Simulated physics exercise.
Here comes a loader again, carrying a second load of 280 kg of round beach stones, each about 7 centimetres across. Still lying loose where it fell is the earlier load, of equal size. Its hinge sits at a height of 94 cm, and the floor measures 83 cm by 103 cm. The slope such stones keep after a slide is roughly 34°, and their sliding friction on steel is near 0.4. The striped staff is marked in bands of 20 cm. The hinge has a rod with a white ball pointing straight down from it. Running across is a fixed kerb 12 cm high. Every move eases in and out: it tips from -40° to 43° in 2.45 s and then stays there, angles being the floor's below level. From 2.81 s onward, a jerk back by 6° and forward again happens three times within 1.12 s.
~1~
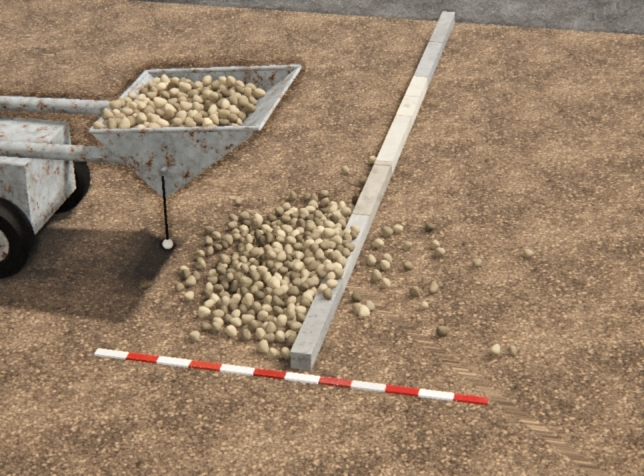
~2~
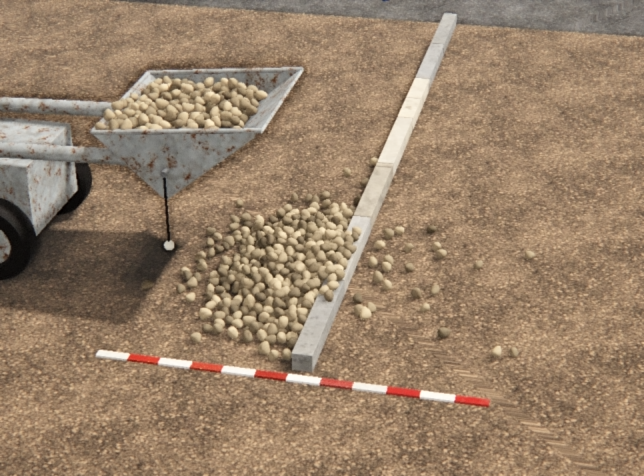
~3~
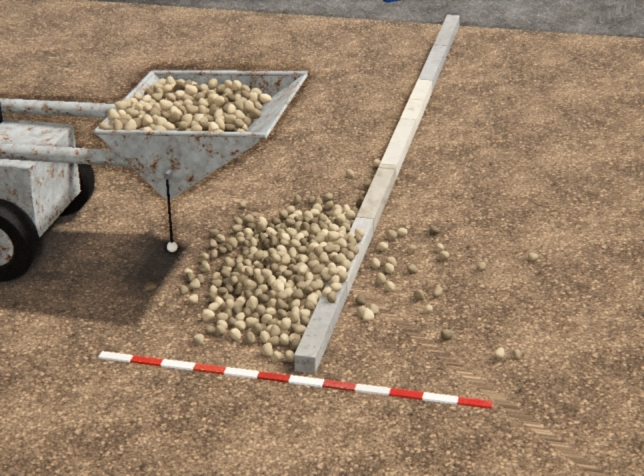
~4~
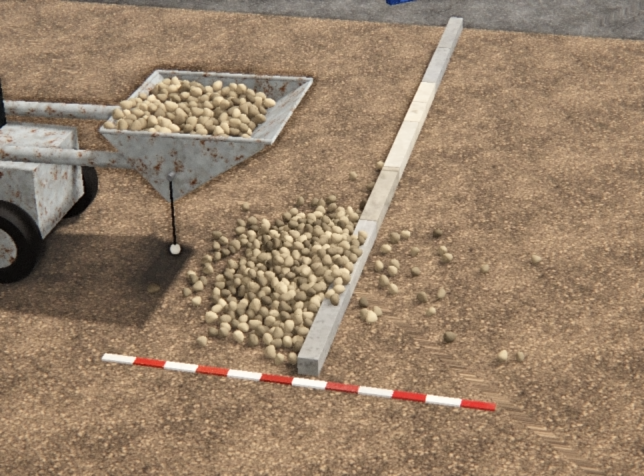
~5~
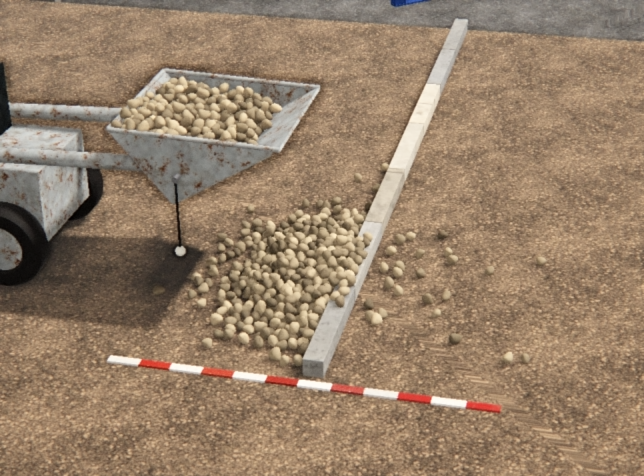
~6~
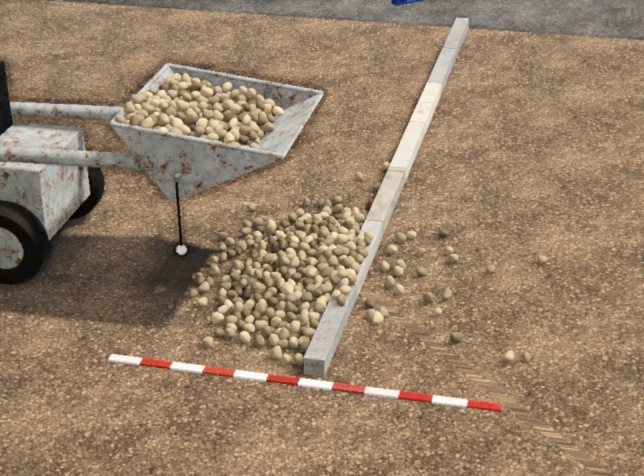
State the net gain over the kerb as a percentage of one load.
20 %.
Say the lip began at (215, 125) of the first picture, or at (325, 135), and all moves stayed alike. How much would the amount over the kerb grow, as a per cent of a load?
Case one about 0 %, case two about 85 %.
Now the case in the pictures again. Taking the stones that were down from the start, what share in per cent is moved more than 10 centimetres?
The answer is about 20 per cent.
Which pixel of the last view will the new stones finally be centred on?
They settle centred around (307, 256).
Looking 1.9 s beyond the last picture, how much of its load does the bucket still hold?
It holds some 5 percent.
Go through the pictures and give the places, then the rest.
In the first frame, lip at (260, 128), floor tilted -40°, highest stones at (201, 93). The earlier load is highest near (298, 241), 23 cm above ground level, 96 % on this side of the kerb, 4 % over the kerb.
In the second frame, lip at (262, 131), floor tilted -39°, highest stones at (203, 95).
In the third frame, lip at (266, 135), floor tilted -38°, highest stones at (192, 94).
In the fourth frame, the bucket is at -35°, its lip at (272, 142); the top of the load is at (180, 94).
In the fifth frame, lip at (279, 150), floor tilted -32°, highest stones at (181, 92).
In the sixth frame, the bucket is at -27°, its lip at (283, 157); the top of the load is at (179, 89).
Then, 1.2 s after the last picture the floor is at 30°; in per cent of one load, 81 in the bucket, 115 on this side of the kerb, 4 over the kerb; the foremost stones are at (482, 304).
Then, 1.9 s after the last picture the floor is at 43°; in per cent of one load, 5 in the bucket, 178 on this side of the kerb, 17 over the kerb; the foremost stones are at (484, 314).
Then, 3.8 s after the last picture the floor is at 43°; in per cent of one load, 0 in the bucket, 176 on this side of the kerb, 24 over the kerb; the foremost stones are at (502, 308).
Then, 6.2 s after the last picture the floor is at 43°; in per cent of one load, 0 in the bucket, 176 on this side of the kerb, 24 over the kerb; the foremost stones are at (502, 308). Net gain over the kerb, 20.
